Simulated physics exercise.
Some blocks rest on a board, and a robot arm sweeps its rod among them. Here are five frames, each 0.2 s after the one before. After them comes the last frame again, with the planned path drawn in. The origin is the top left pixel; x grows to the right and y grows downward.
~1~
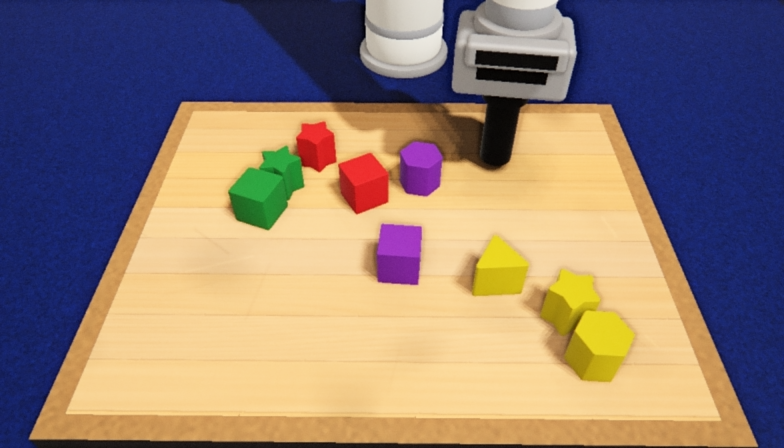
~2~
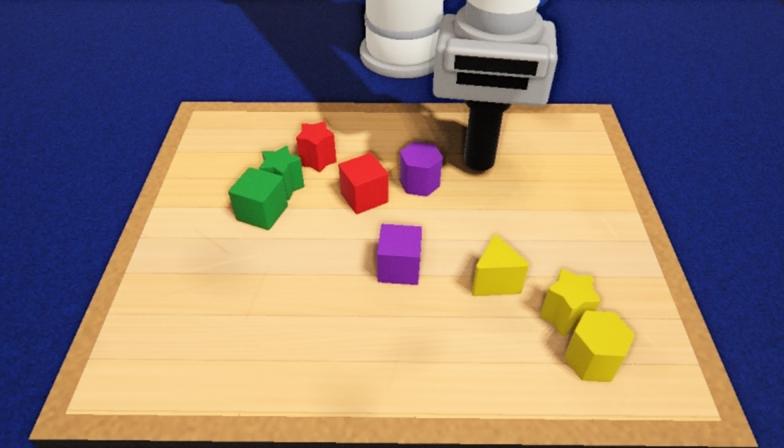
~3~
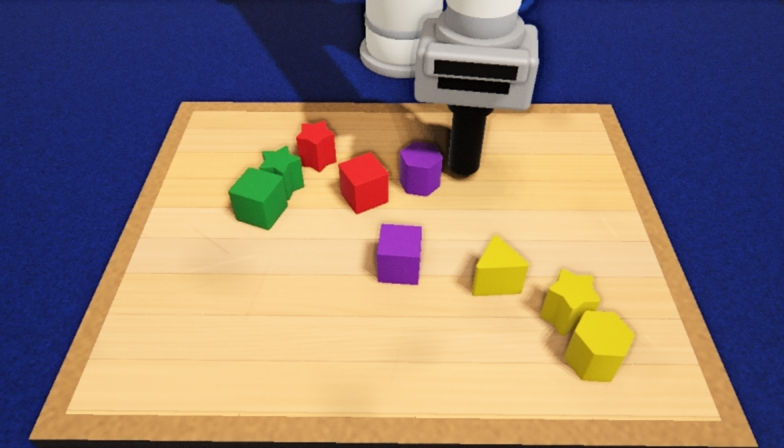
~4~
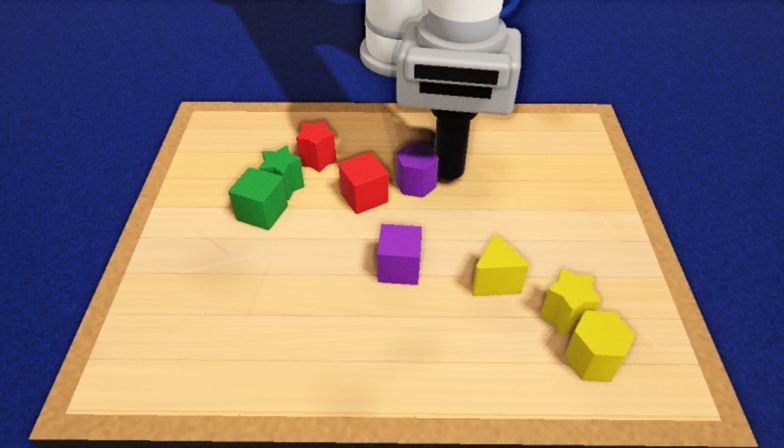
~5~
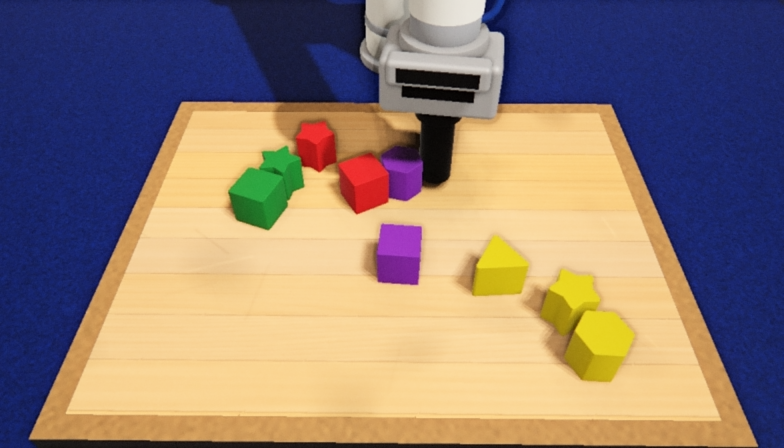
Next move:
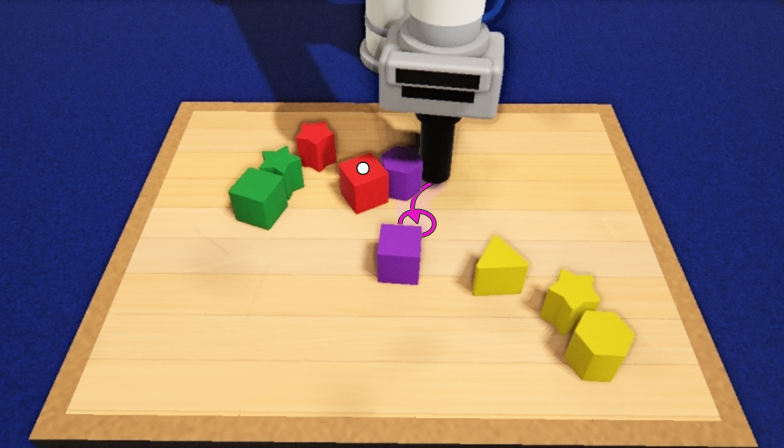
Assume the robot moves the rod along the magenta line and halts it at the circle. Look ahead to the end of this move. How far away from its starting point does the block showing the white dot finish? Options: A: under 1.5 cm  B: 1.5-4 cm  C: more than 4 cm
B (1.5-4 cm)
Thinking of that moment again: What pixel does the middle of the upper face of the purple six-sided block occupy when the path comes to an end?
It should be at about (376, 176).
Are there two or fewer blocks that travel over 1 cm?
In short: Yes.
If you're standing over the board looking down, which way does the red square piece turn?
The answer is clockwise.
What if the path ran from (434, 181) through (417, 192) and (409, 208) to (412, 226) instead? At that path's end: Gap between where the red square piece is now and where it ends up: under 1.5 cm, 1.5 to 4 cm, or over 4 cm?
Between 1.5 and 4 cm.
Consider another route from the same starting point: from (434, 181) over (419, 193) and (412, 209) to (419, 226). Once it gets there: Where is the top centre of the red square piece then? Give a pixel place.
Its top middle will sit at (336, 175).
The drawn path runs from (434, 181) via (419, 192) and (413, 207), ending at (417, 223); the dot is on the red square piece.
The first path, step by step. Halfway along, rod (414, 192); red square piece (339, 174), turned 30° clockwise; purple six-sided block (378, 174), turned 15° clockwise.
At the end, rod (418, 215); red square piece (337, 174), turned 35° clockwise; purple square piece not moved; purple six-sided block (376, 176), turned 20° clockwise.
